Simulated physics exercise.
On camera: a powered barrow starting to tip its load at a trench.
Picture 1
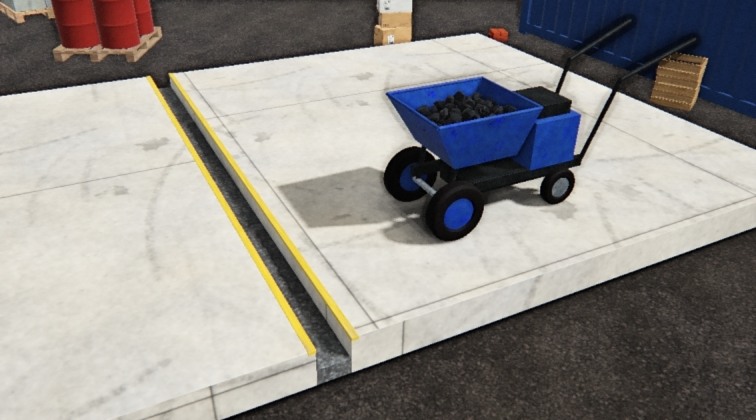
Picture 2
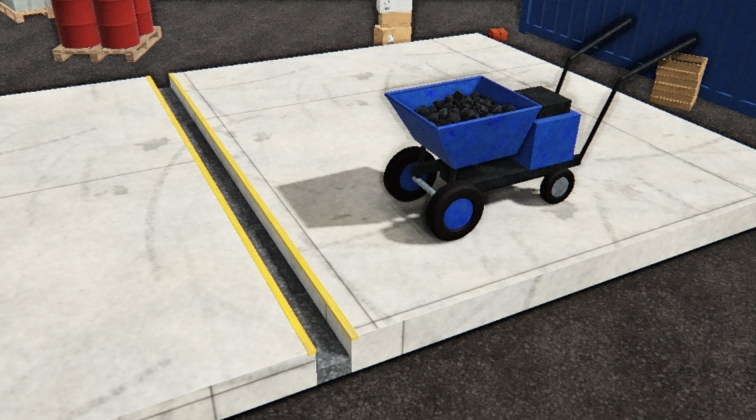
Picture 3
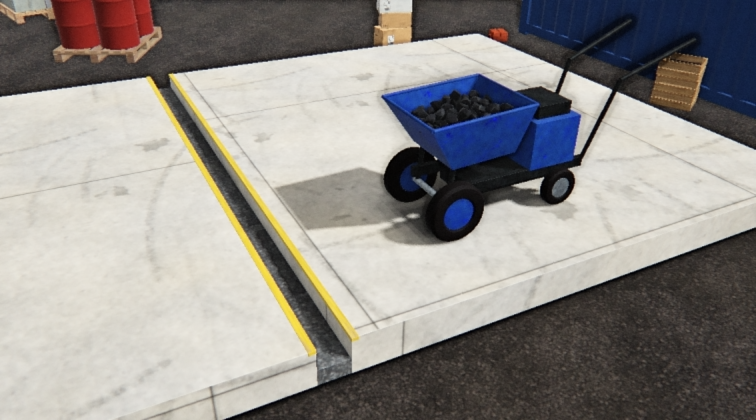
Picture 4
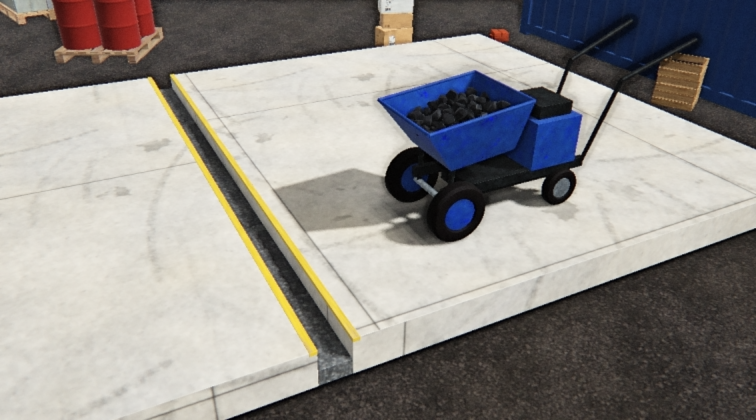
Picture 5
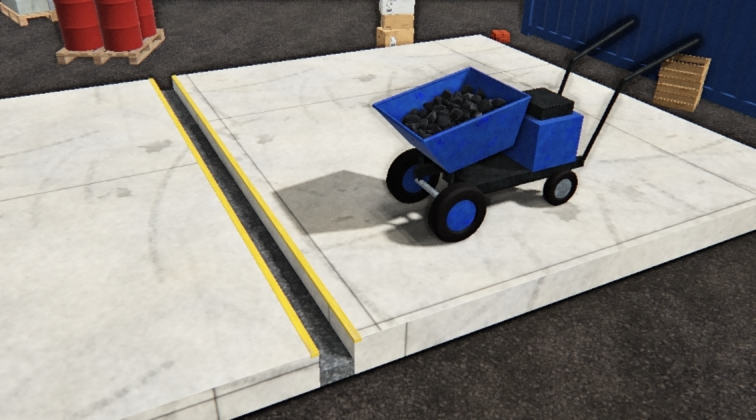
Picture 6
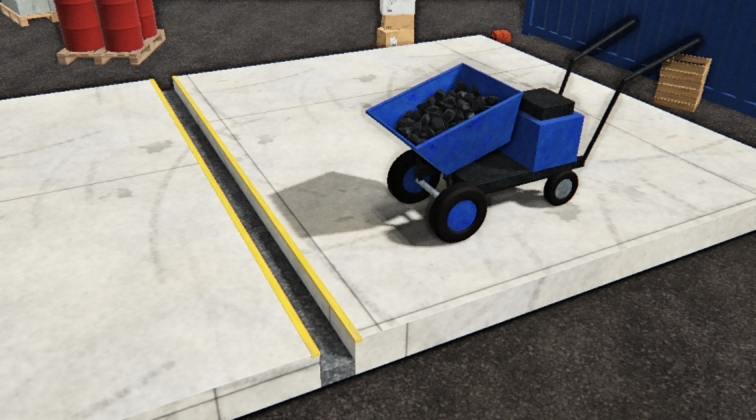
Blue powered barrow standing on a pale slab near a narrow trench, its skip of black lumps slowly tilting forward to the left.
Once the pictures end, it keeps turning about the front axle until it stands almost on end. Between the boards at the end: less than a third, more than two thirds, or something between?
The trench takes under a third.
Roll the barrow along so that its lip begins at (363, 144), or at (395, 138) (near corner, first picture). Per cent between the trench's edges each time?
Roughly 30 per cent, and 60 per cent.
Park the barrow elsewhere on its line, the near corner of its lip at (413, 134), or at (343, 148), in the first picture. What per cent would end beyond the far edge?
Near 0 % and 60 %.
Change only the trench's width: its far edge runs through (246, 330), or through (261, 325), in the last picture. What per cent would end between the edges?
Roughly 20 per cent, and 20 per cent.
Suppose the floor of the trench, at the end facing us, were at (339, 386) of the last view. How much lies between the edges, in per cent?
It comes to 20 per cent or so.
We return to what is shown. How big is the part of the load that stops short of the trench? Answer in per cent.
Roughly 45 in a hundred.
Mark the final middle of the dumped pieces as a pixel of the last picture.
Close to (323, 248).
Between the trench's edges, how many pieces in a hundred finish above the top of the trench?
About 0 per cent.
Soon after the last picture, skip tipped steeply; all in the skip.
A little later, skip tipped right over; most in the skip; a small part short of the trench.
Later still, skip tipped right over; about half in the skip; about a third short of the trench; a small part in or heaped over the trench; a stray few beyond it.
By the end, skip tipped right over; about a third in the skip; about half short of the trench; a small part in or heaped over the trench; a stray few beyond it.
